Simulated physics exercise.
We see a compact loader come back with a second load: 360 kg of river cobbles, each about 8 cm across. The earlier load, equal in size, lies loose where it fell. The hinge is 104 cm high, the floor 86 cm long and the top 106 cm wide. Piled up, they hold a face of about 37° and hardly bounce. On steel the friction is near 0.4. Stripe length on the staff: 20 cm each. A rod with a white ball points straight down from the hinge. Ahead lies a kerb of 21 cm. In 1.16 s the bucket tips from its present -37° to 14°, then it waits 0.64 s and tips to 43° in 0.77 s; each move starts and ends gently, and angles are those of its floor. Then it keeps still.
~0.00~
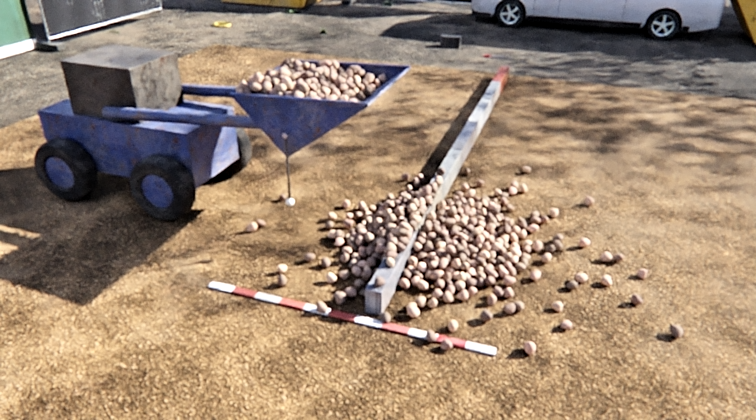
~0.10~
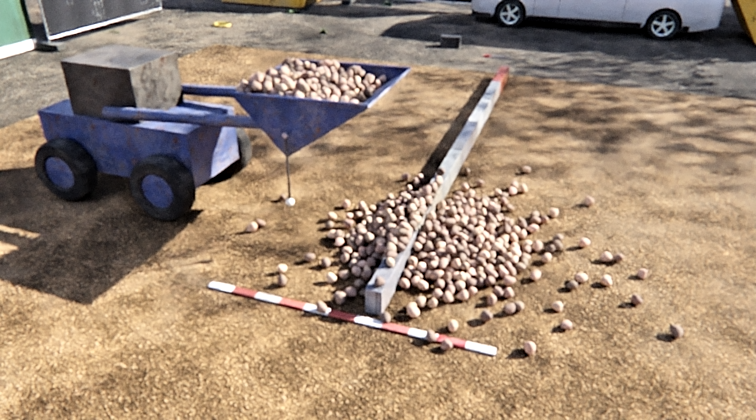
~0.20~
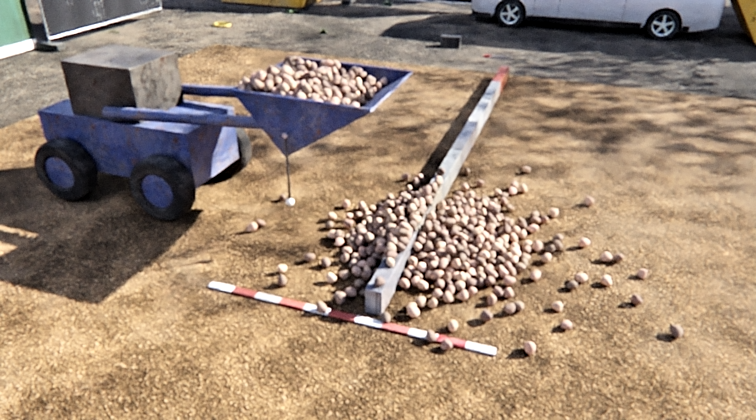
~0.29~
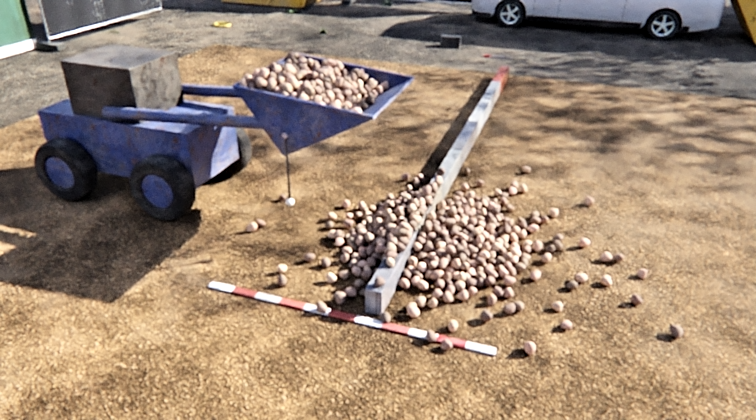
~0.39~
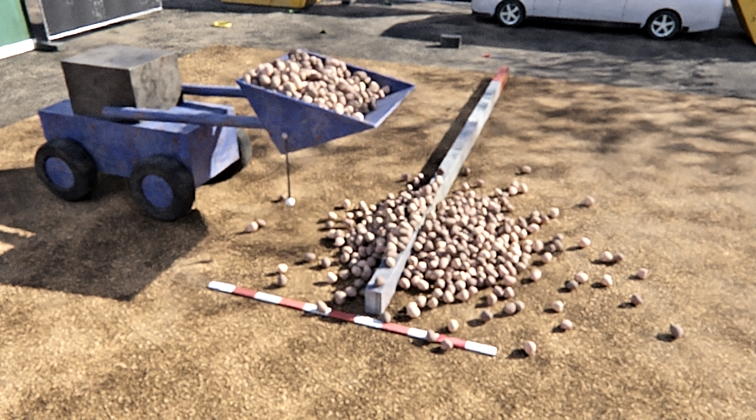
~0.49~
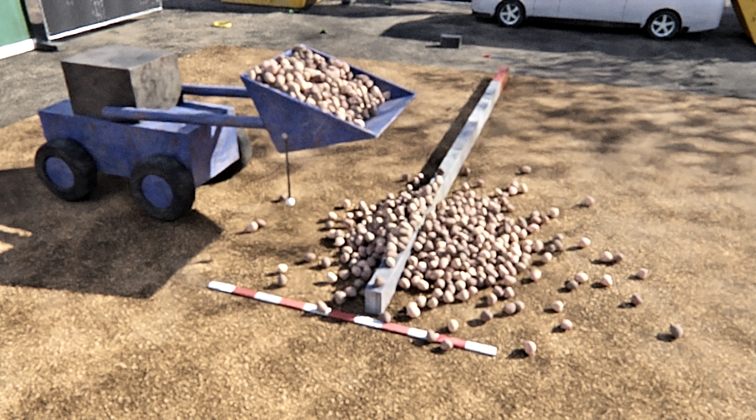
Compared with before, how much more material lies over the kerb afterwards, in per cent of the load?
Some 26 per cent of a load more.
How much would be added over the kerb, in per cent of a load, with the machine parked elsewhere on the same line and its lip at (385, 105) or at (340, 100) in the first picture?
45 % and 5 %.
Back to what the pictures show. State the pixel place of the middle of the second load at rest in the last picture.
(389, 216).
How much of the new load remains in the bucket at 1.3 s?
Still inside: Some 95 %.
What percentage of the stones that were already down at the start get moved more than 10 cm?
I'd put it at about 5 per cent.
After 0.9 s the floor is at 6°; in per cent of one load, 100 in the bucket, 42 on this side of the kerb, 59 over the kerb; the foremost stones are at (618, 269).
After 1.3 s the floor is at 14°; in per cent of one load, 97 in the bucket, 45 on this side of the kerb, 59 over the kerb; the foremost stones are at (618, 269).
After 3.0 s the floor is at 43°; in per cent of one load, 0 in the bucket, 116 on this side of the kerb, 84 over the kerb; the foremost stones are at (618, 269).
After 5.5 s the floor is at 43°; in per cent of one load, 0 in the bucket, 116 on this side of the kerb, 85 over the kerb; the foremost stones are at (618, 269). Net gain over the kerb, 26.
